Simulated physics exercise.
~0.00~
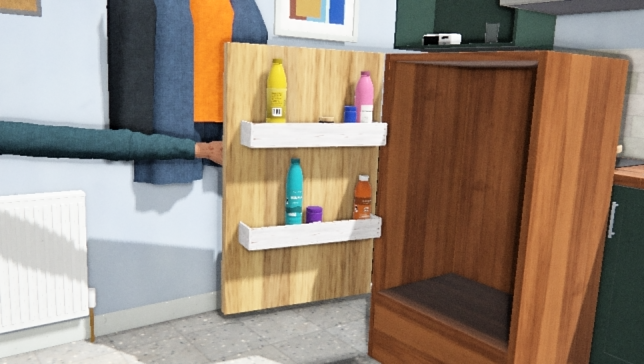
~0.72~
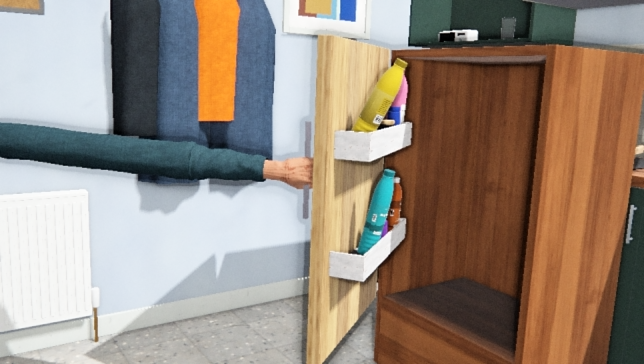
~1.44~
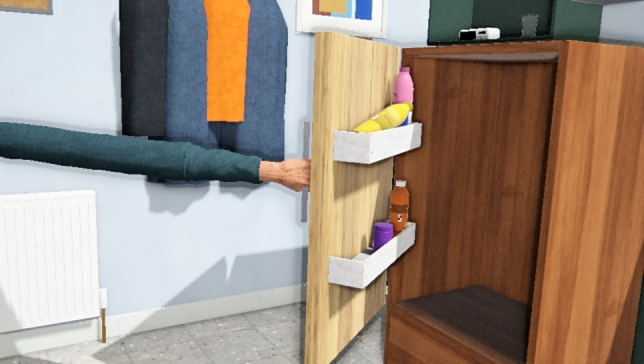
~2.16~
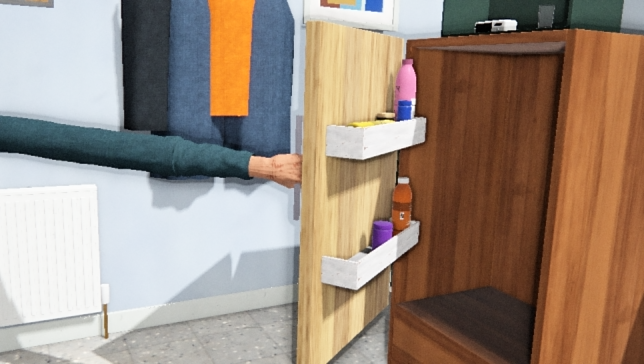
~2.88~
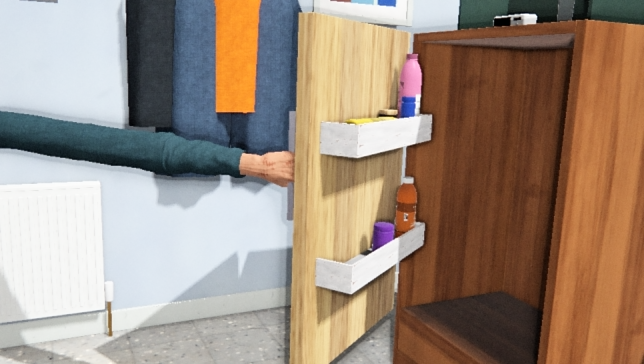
Cupboard door swinging until a hand stops it, yellow bottle toppling in the top rack and turquoise bottle leaving the lower one.
